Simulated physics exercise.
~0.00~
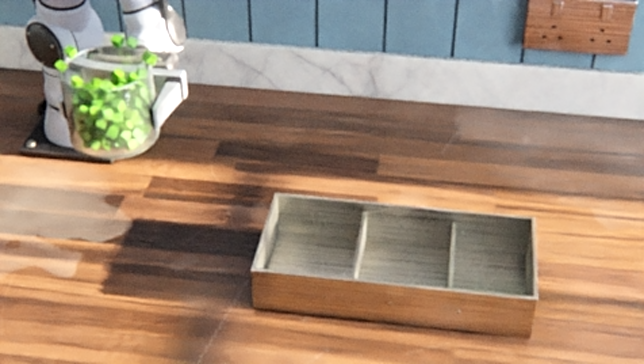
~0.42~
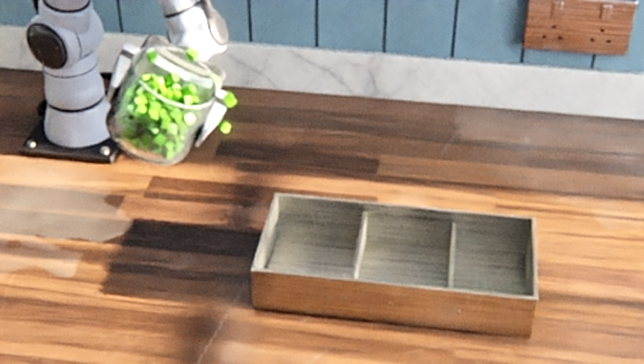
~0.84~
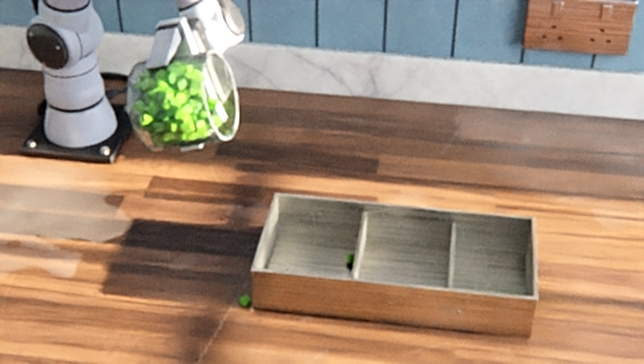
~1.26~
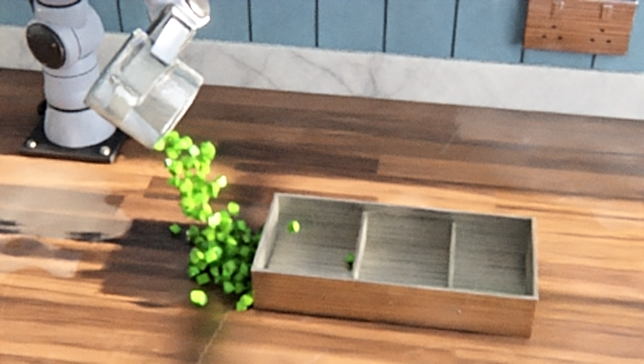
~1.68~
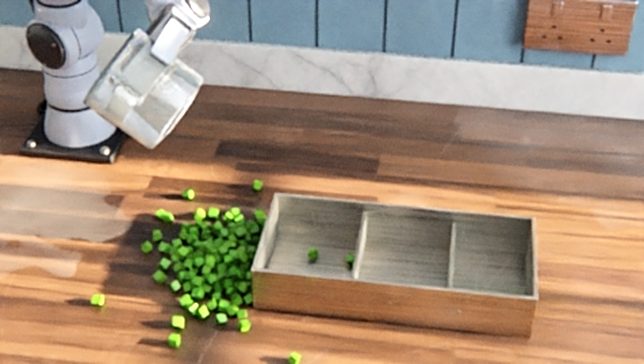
Green cubes spill from a cup tipped by a robot arm, mostly missing the wooden box.
